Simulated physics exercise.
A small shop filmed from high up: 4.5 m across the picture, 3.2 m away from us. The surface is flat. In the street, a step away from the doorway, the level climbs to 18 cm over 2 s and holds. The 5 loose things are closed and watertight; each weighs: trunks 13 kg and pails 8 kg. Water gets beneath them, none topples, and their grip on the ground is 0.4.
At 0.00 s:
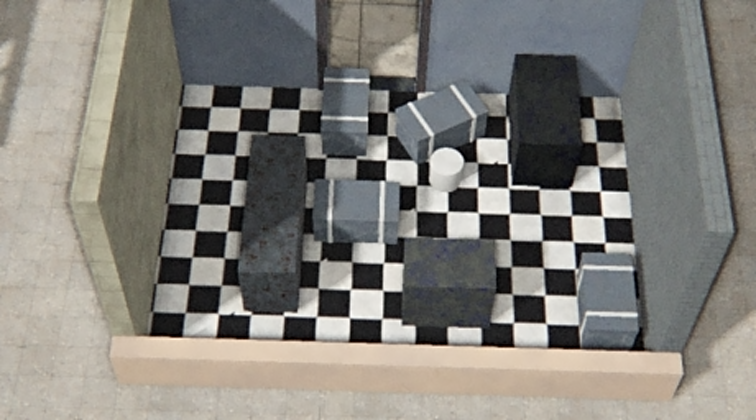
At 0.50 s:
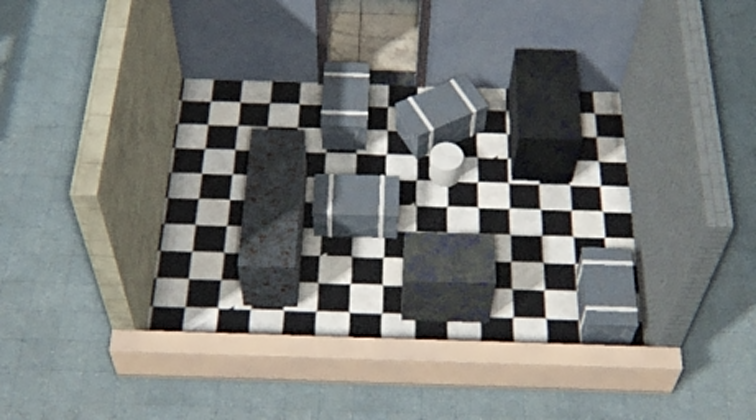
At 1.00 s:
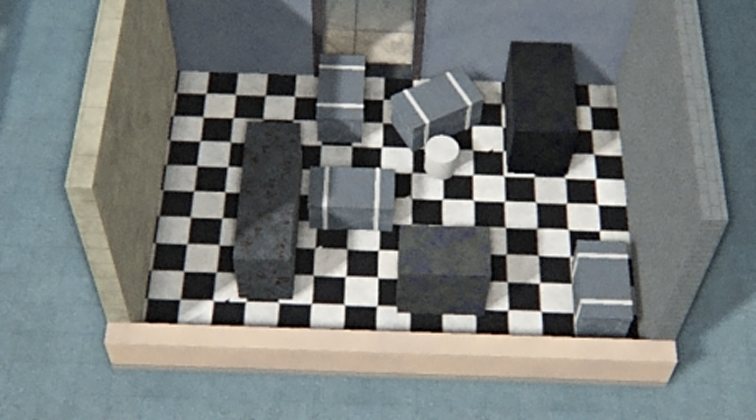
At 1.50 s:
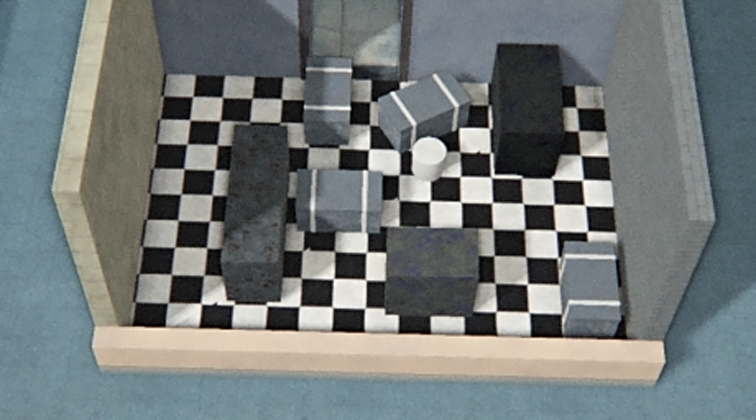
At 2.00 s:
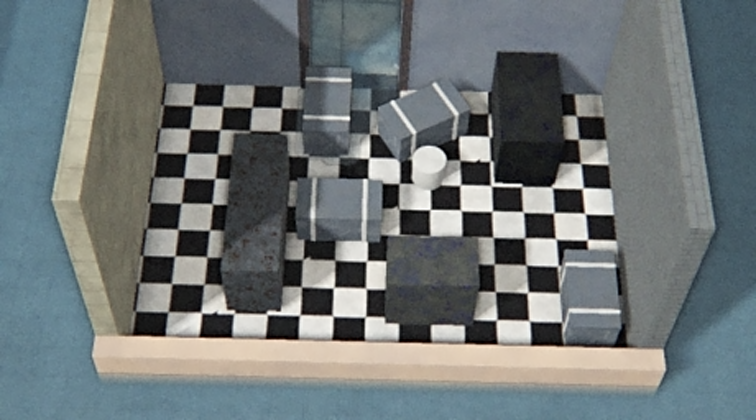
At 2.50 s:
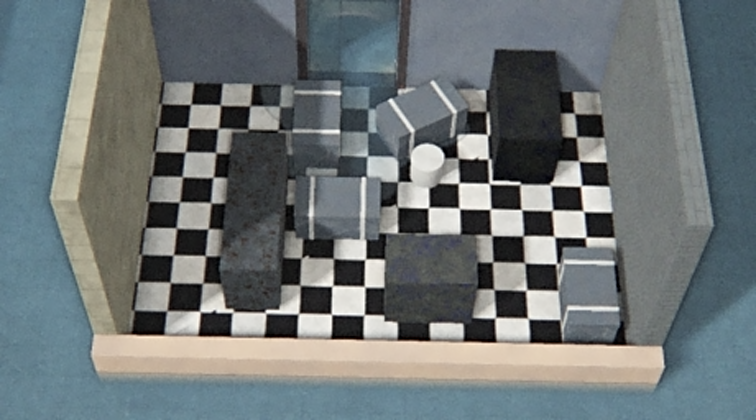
Blue water spread across the ground outside a small checkered-floor shop and rose at the doorway, then began seeping in over the tiles, and the grey striped trunk nearest the door shifted slightly.
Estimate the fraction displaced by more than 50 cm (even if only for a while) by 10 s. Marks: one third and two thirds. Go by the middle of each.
That comes to one to two thirds.
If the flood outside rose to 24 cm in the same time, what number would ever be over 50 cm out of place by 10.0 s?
Then 5.
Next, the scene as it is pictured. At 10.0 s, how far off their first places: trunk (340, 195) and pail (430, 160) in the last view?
In that order: 120 cm, 10 cm.
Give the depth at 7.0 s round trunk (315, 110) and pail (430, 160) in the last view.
Roughly 10 and 5 cm.
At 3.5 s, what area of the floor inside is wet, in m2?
About 5.5 m2.
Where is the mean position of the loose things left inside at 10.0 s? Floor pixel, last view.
At about (431, 240).
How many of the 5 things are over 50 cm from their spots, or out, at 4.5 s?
I count 2.
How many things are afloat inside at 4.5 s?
2 of them.
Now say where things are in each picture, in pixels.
A trunk at (346, 99), on the bottom; a trunk at (442, 110), on the bottom; water covers 0.0 m2; 0 of 5 have shifted, in the first frame.
A trunk at (346, 94) rests on the ground; a trunk at (442, 105) rests on the ground; water covers 0.0 m2; 0 of 5 have shifted, in the second frame.
A trunk at (341, 86), on the bottom; a trunk at (438, 97) rests on the ground; 0.0 m2 under water; 0 of 5 have shifted, in the third frame.
A trunk at (328, 89) rests on the ground; a trunk at (425, 99), on the bottom; water covers 0.0 m2; 0 of 5 have shifted, in the fourth frame.
A trunk at (327, 98), on the bottom; a trunk at (424, 108), on the bottom; water covers 0.2 m2; 0 of 5 have shifted, in the fifth frame.
A trunk at (317, 112) rests on the ground, 22 cm from its start; a trunk at (423, 106), on the bottom; water covers 1.4 m2; 1 of 5 have shifted, in the sixth frame.
After 3.5 s 1 of 5 are over 50 cm from their spots; 1 afloat.
After 4.5 s 2 of 5 are over 50 cm from their spots; 2 afloat.
After 7.0 s 2 of 5 are over 50 cm from their spots; 4 afloat.
After 10.0 s 2 of 5 are over 50 cm from their spots, and 2 have been at some point; 4 afloat.
